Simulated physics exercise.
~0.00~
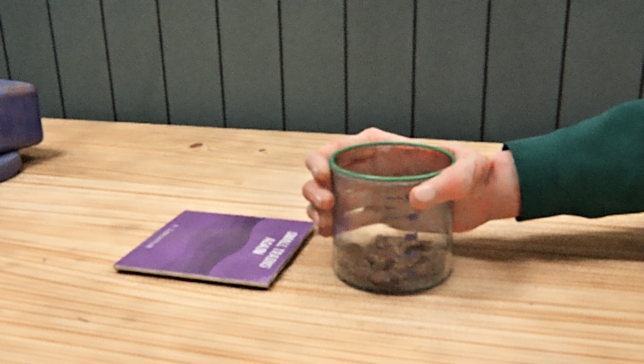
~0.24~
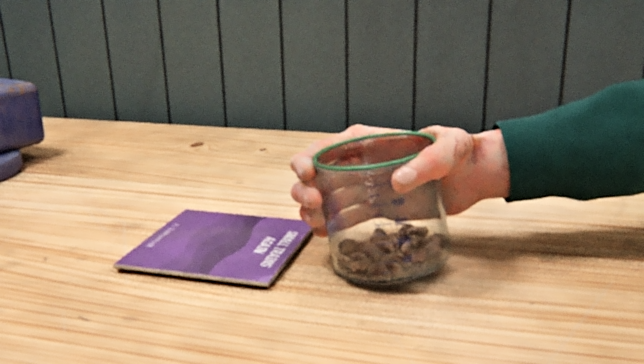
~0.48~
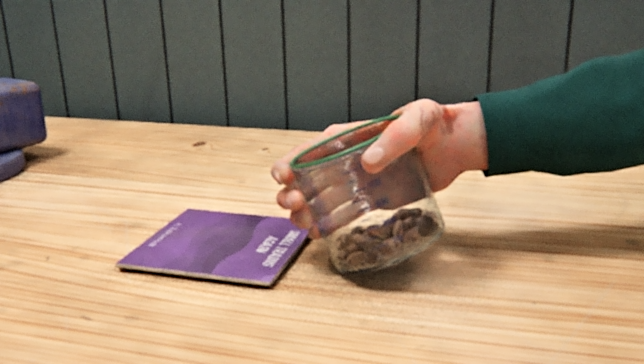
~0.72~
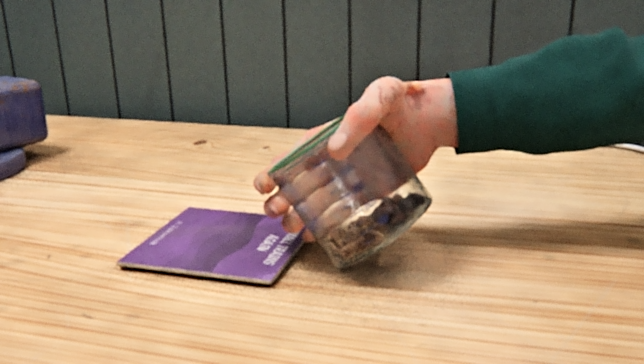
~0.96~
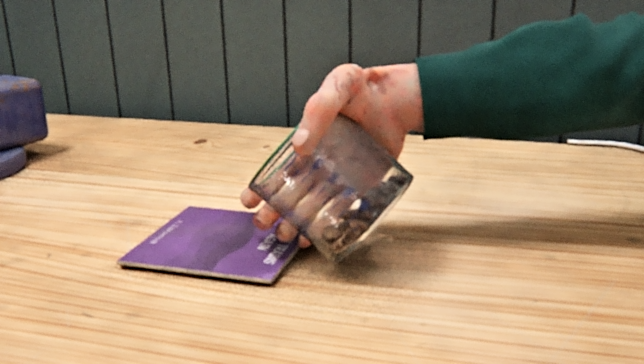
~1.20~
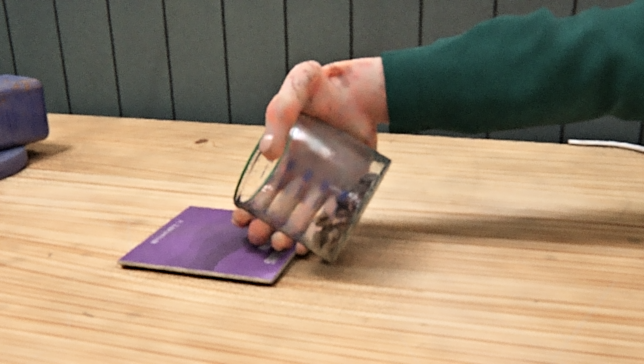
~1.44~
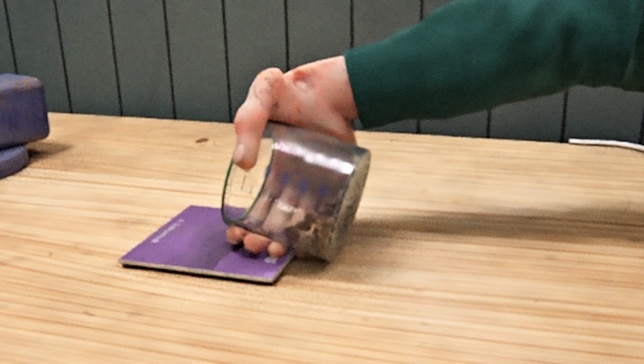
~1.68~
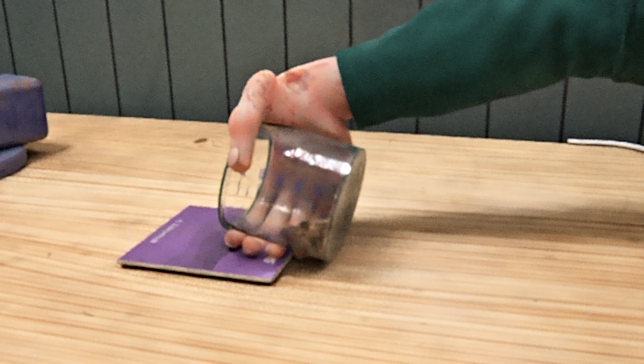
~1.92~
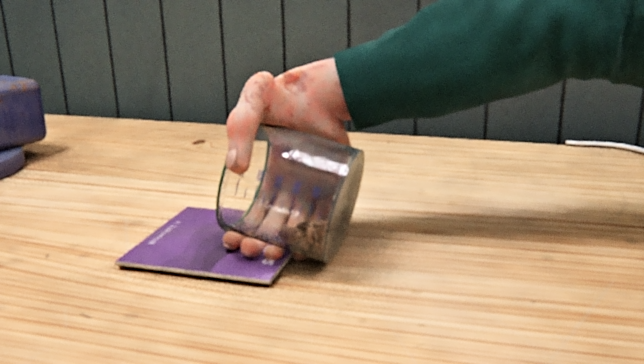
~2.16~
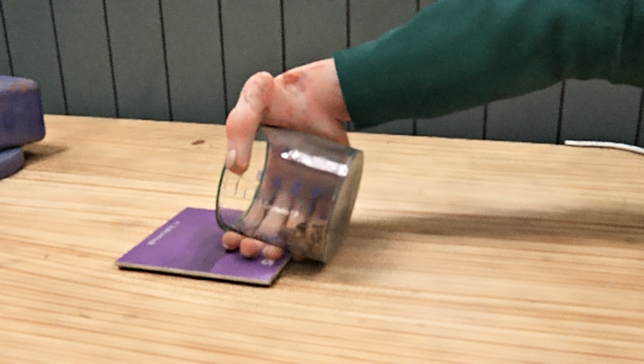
On a wooden table, a hand tips a clear beaker leftward onto a purple book, its dark contents staying inside.
